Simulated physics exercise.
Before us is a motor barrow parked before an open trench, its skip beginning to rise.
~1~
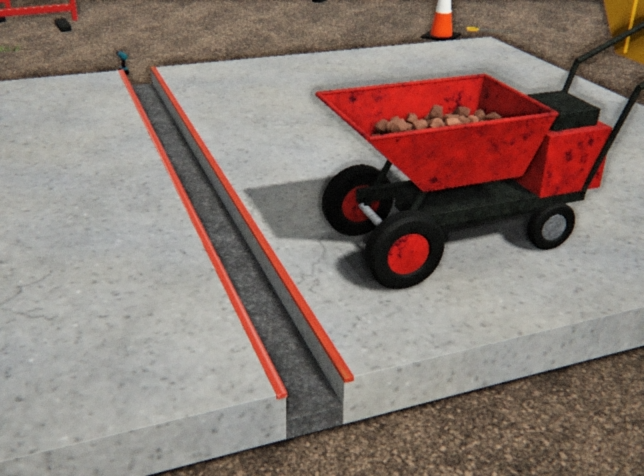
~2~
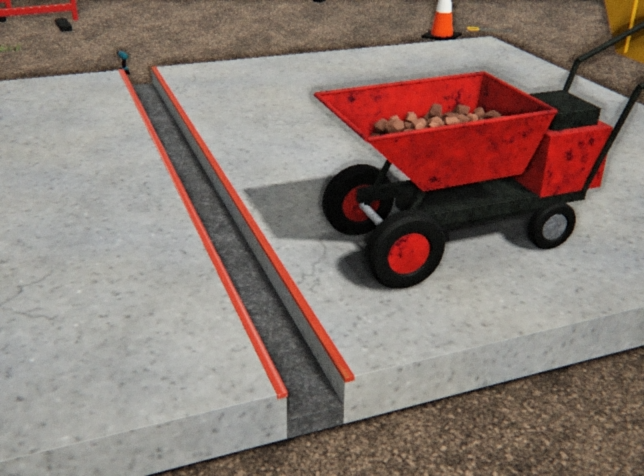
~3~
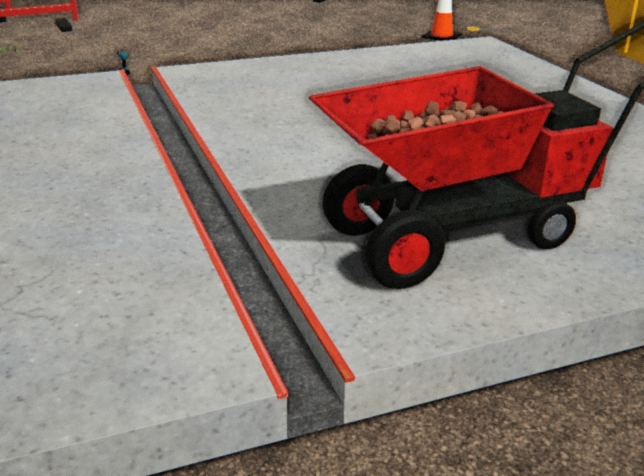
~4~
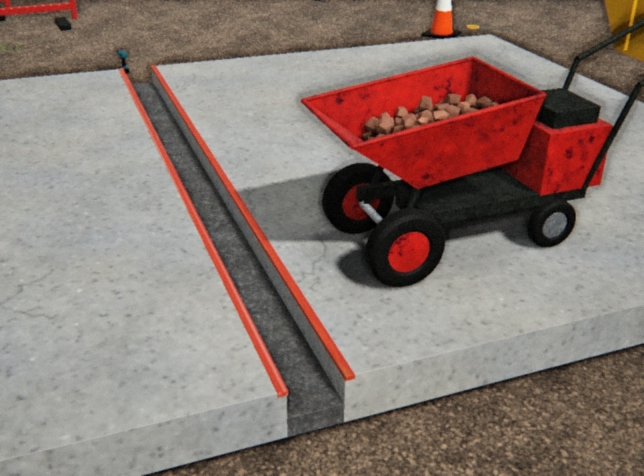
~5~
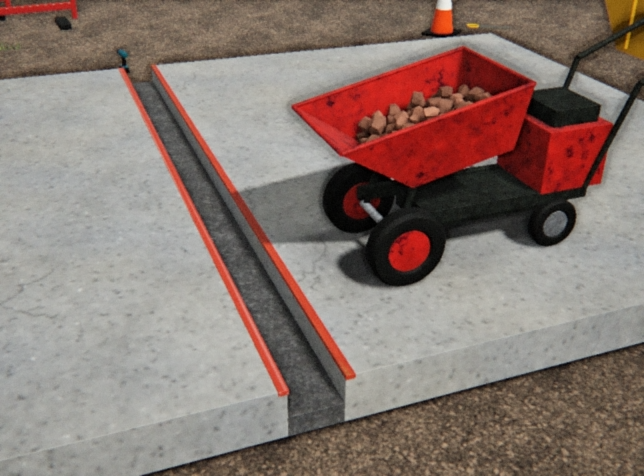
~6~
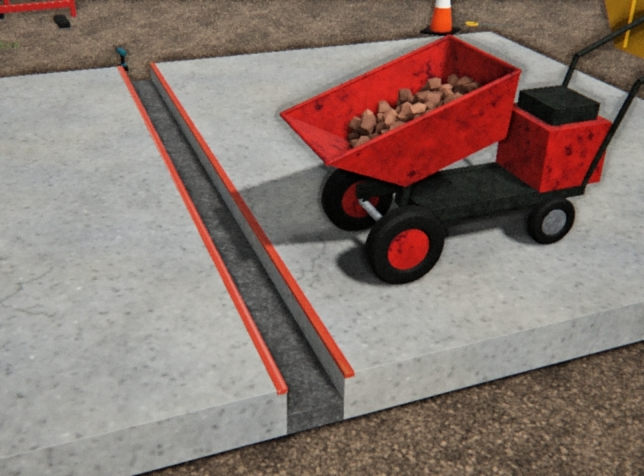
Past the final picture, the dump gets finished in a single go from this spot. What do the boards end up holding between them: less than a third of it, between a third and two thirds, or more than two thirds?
They hold between a third and two thirds of it.
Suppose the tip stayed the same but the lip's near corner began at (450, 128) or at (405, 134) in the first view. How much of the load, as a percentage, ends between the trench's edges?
50 and 80 percent, in that order.
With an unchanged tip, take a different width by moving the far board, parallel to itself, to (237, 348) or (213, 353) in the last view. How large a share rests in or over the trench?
The first try gives 70 percent, then the second gives 100 percent.
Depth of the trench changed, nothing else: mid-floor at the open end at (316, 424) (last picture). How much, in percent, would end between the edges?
About 50 %.
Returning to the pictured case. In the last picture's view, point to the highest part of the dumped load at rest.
I'd put the summit somewhere around pixel (187, 273).
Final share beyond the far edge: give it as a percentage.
Share: Near 55 %.
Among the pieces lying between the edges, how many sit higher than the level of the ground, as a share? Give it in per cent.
5 %, roughly.
Soon after the last picture, skip tipped steeply; all in the skip.
A little later, skip tipped steeply; nearly all in the skip; a small part in or heaped over the trench; a stray few beyond it.
Later still, skip tipped right over; a small part in the skip; about a third in or heaped over the trench; about half beyond it.
By the end, skip tipped right over; about half in or heaped over the trench; about half beyond it.
